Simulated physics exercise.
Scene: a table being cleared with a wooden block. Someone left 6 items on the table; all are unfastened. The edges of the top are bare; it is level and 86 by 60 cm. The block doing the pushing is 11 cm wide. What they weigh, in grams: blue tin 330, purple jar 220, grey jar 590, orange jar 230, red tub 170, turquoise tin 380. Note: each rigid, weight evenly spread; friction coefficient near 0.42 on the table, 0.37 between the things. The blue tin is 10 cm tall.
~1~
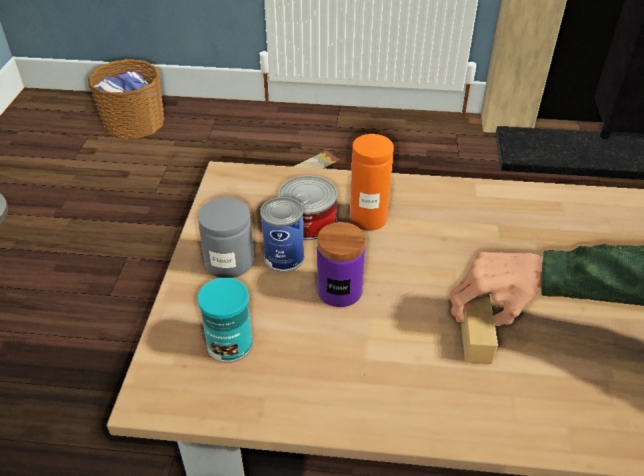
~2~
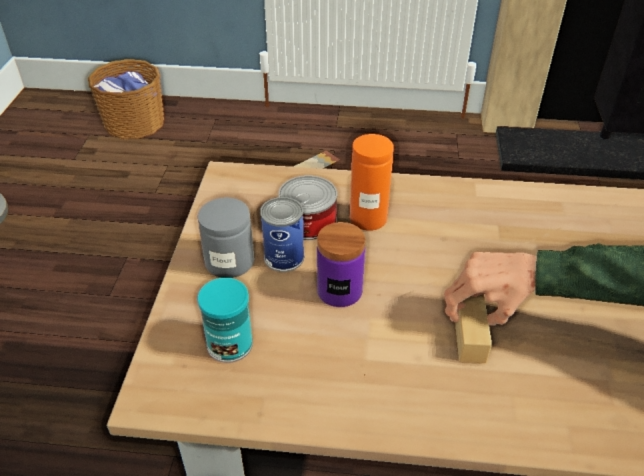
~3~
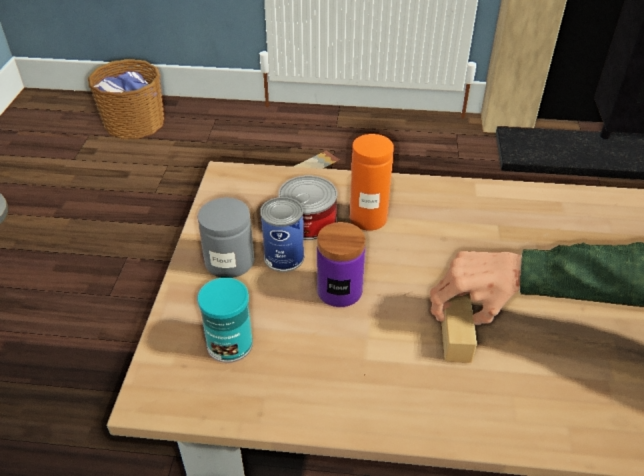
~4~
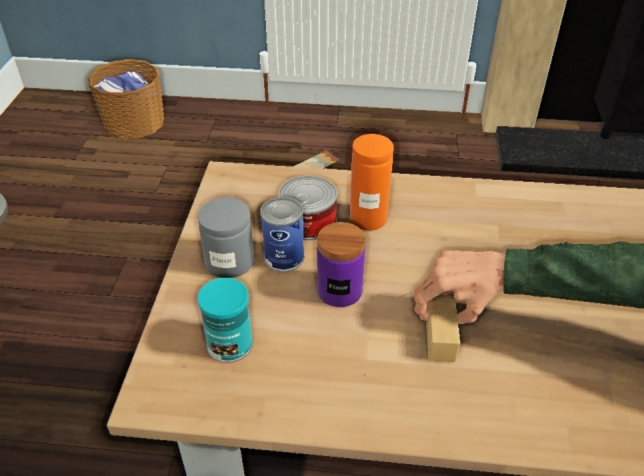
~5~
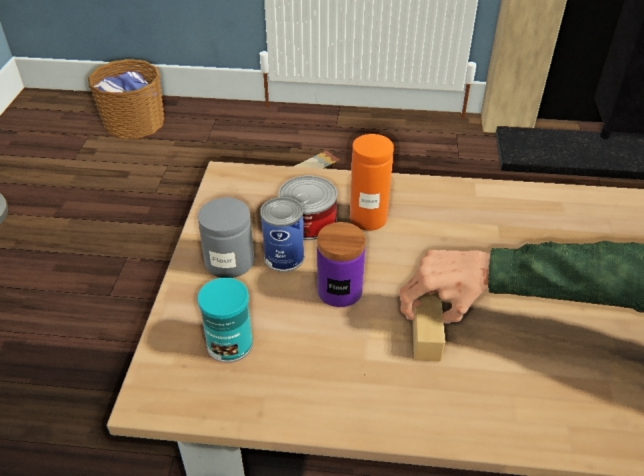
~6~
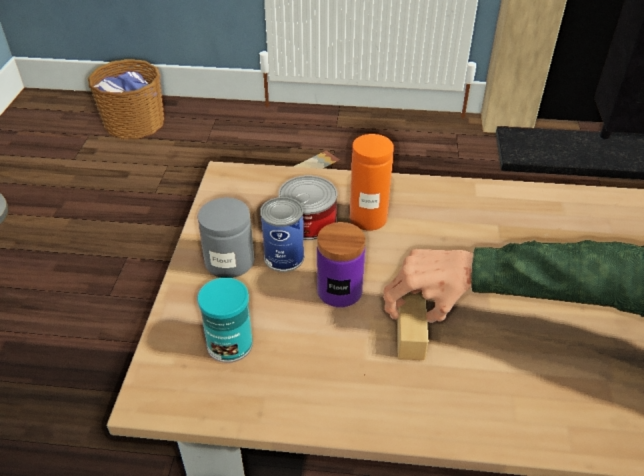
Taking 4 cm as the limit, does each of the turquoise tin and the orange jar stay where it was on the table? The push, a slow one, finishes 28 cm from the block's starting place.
Result: Turquoise tin: Stays near, orange jar: Stays near.
Then, 0.40 s after the last picture, pusher on by 15 cm.
Then, 0.70 s after the last picture, pusher on by 19 cm; purple jar slid 2 cm.
Then, 1.20 s after the last picture, pusher on by 25 cm; purple jar slid 3 cm.
At rest, all 6 in place, give or take 4 cm. Seen from the same camera at the end, turquoise tin near (227, 321), orange jar near (371, 184).
